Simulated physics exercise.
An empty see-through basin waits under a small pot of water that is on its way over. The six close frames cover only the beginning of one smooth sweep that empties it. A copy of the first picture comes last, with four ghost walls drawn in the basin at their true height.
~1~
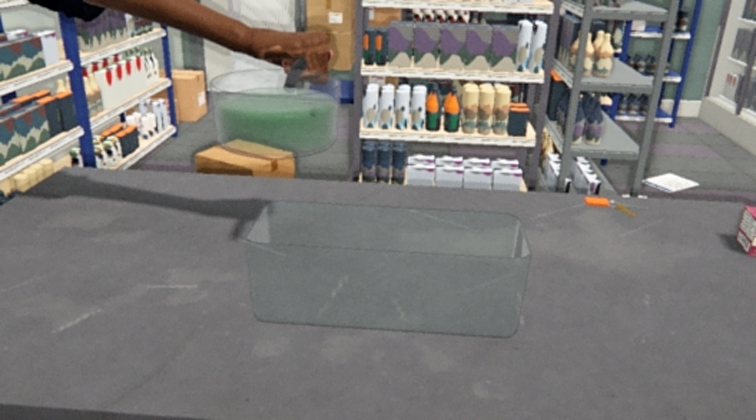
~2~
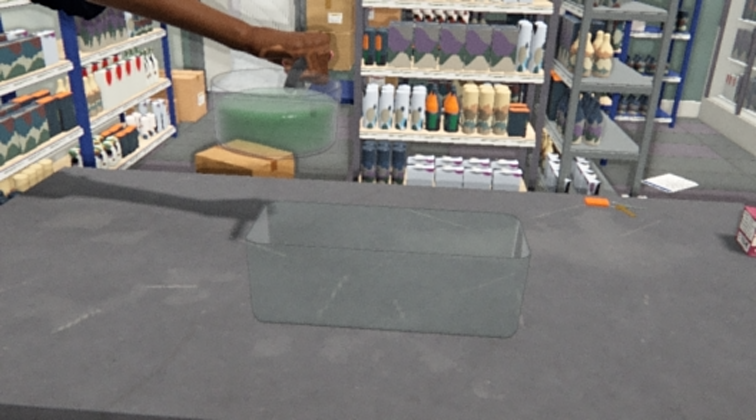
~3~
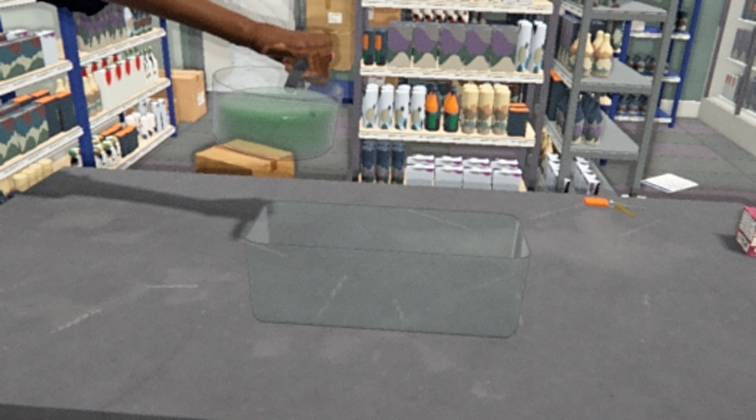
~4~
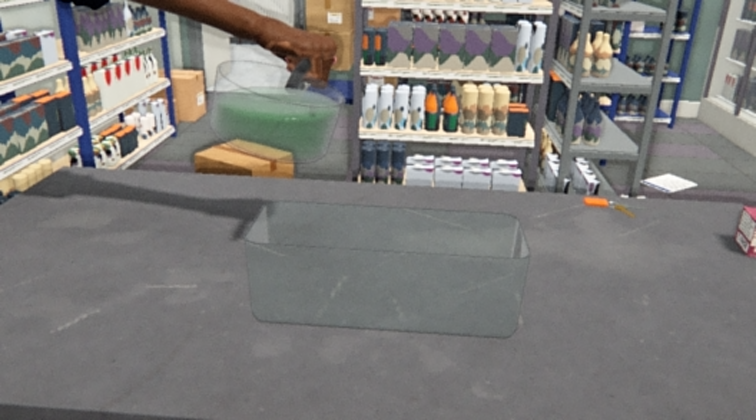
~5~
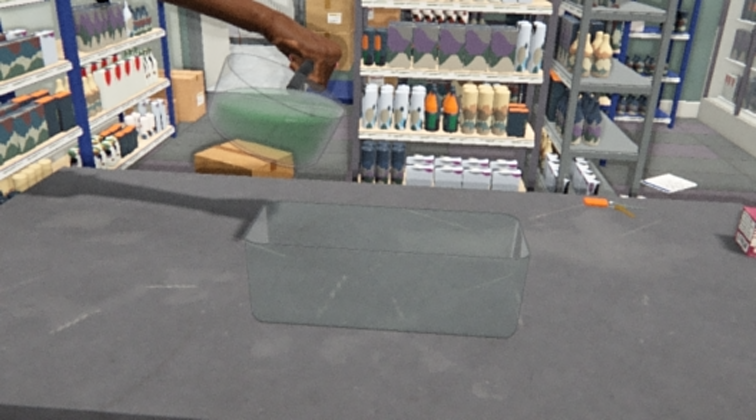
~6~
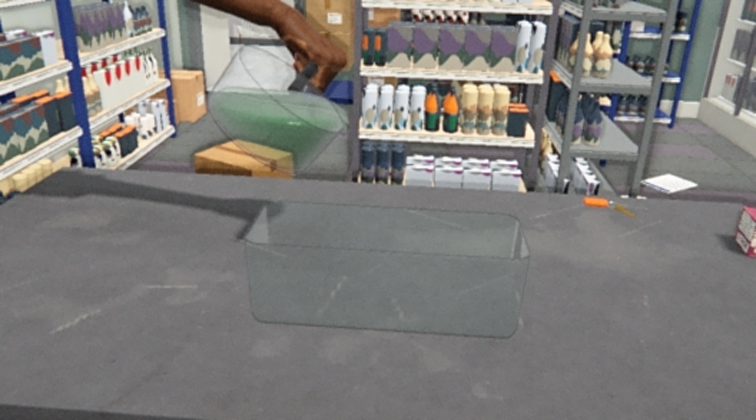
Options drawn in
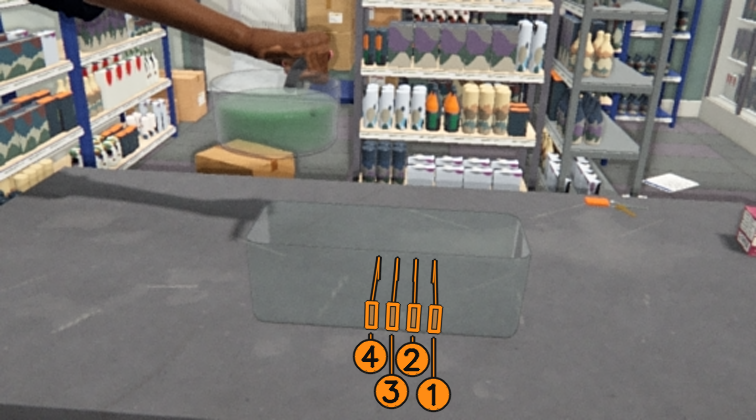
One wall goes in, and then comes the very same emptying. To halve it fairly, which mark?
Slot 4 does it best.
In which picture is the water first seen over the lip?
In picture 6.
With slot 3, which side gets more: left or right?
The left side.
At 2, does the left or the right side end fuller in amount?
The left one.
On the marked copy, 1 at (433, 338); 2 at (412, 337); 3 at (391, 335); 4 at (370, 334).
Choosing 1, about 77 % ends left of the wall and 20 % right of it; 3 % is lost outside.
Choosing 2, about 76 % ends left of the wall and 19 % right of it; 5 % is lost outside.
Choosing 3, about 66 % ends left of the wall and 25 % right of it; 8 % is lost outside.
Choosing 4, about 49 % ends left of the wall and 48 % right of it.
